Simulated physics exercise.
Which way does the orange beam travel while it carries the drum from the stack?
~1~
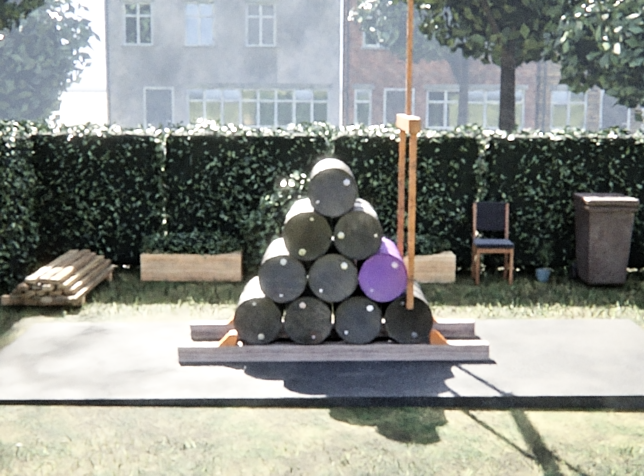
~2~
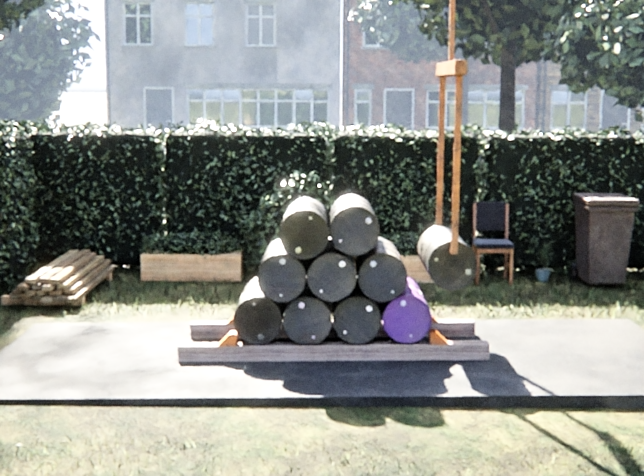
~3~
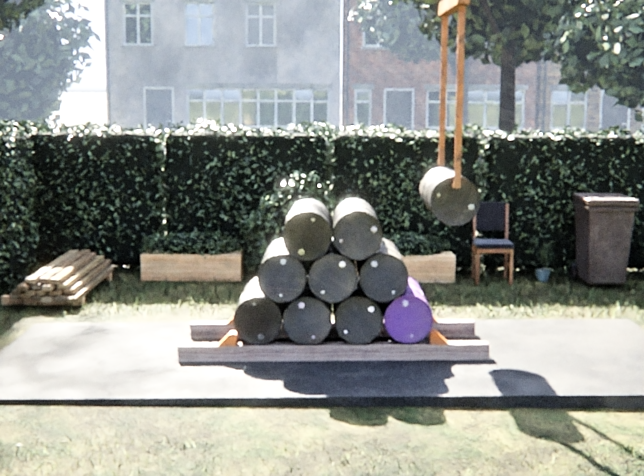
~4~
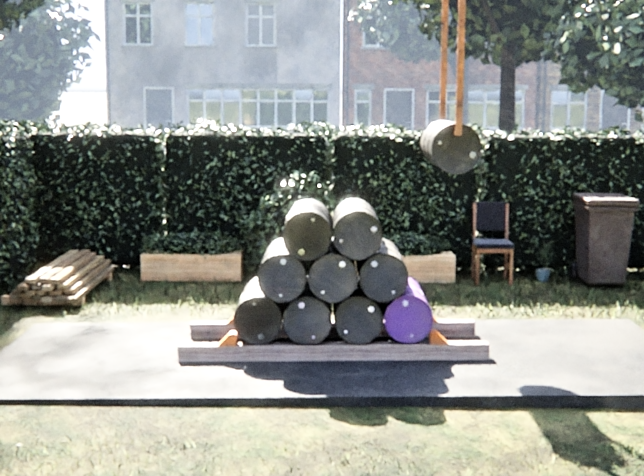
It travels upward, drifting somewhat to the right as well, with the drum hanging below it.
